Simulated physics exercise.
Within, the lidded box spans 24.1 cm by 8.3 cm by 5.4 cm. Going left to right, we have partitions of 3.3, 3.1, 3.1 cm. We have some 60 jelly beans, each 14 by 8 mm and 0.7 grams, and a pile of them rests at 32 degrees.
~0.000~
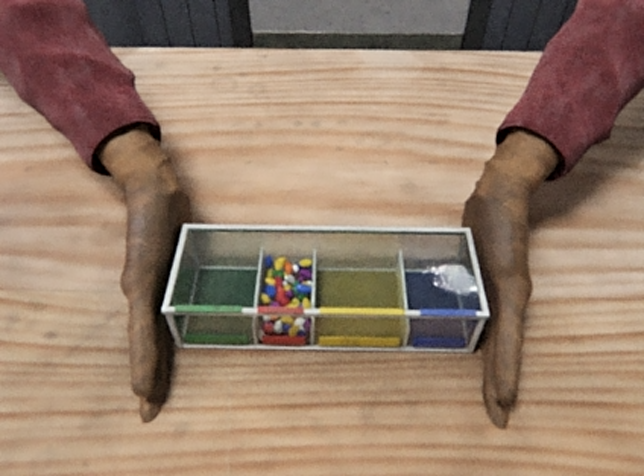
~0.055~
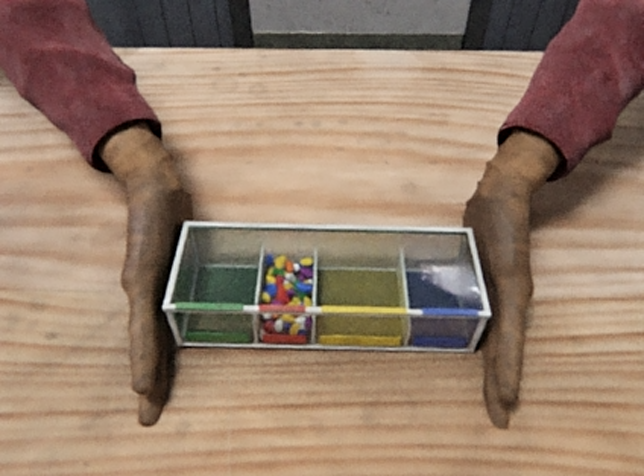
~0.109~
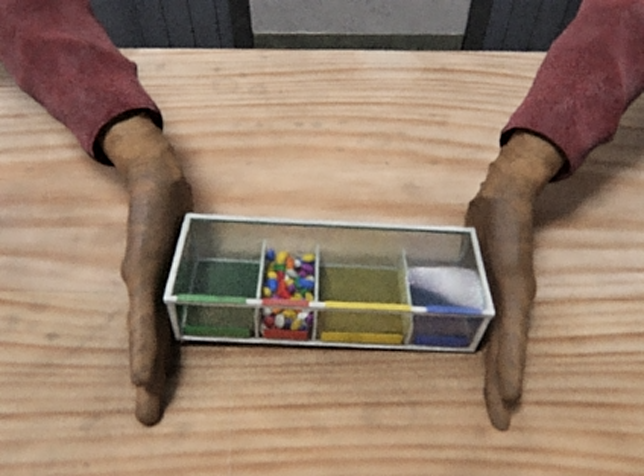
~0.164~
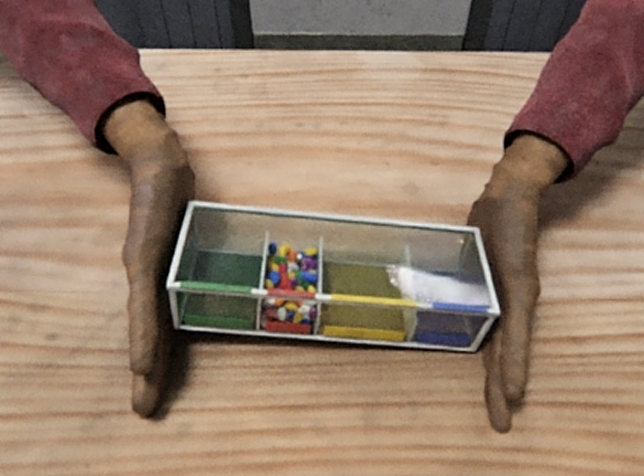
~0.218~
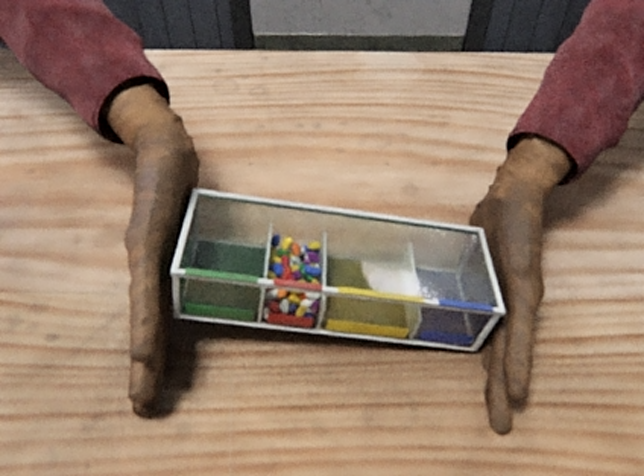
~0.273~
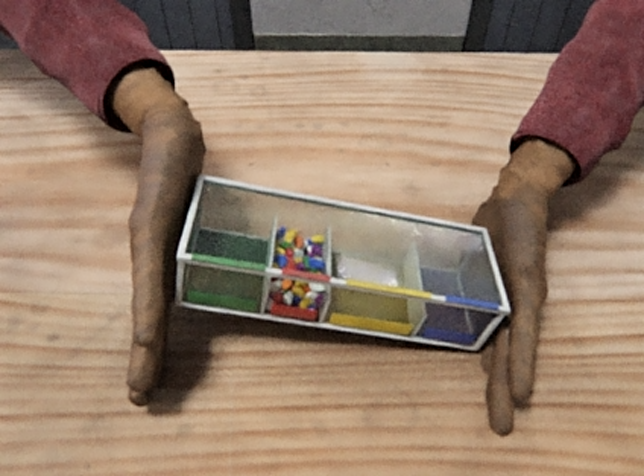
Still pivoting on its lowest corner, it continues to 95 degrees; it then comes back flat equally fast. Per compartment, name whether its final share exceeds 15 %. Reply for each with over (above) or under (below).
Red compartment - over, blue compartment - over, green compartment - under, yellow compartment - under.
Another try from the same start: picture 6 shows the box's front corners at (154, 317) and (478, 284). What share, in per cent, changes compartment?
It would come to roughly 65 percent.
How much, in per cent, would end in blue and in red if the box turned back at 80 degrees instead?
In per cent, blue comes to 15 and red to 80.
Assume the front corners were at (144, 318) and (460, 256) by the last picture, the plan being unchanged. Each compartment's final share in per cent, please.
Red 40 %; blue 0 %; green 60 %; yellow 0 %.
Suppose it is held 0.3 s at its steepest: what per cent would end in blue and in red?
You'd end up with blue at 65 per cent and red at 35 per cent.
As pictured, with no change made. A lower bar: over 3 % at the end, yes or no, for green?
As for green, not so.
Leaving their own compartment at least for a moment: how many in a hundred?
Close to 70 percent.
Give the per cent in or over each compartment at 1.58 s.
Red 80 %, blue 15 %, green 0 %, yellow 5 %.
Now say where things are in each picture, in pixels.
In the first frame, box tilt 0 degrees, front corners at (169, 308) and (483, 313); red 100 %.
In the second frame, box tilt 1 degrees, front corners at (170, 306) and (484, 313).
In the third frame, box tilt 3 degrees, front corners at (171, 297) and (488, 312), lowest corner right back.
In the fourth frame, box tilt 7 degrees, front corners at (173, 284) and (493, 311), lowest corner right back.
In the fifth frame, box tilt 10 degrees, front corners at (178, 271) and (498, 310), lowest corner right back.
In the sixth frame, box tilt 14 degrees, front corners at (184, 256) and (503, 308), lowest corner right back; red 100 %. The box's pace is about 65 degrees a second.
Then, at 1.58 s, tilt 95 degrees; red 80 %, blue 15 %, yellow 5 %.
Then, at 2.45 s, tilt 43 degrees; red 30 %, blue 60 %, yellow 10 %.
Then, at 3.33 s, tilt 0 degrees; red 30 %, blue 60 %, yellow 10 %.
By 3.9 s all is still; red 30 %, blue 60 %, green 0 %, yellow 10 %.
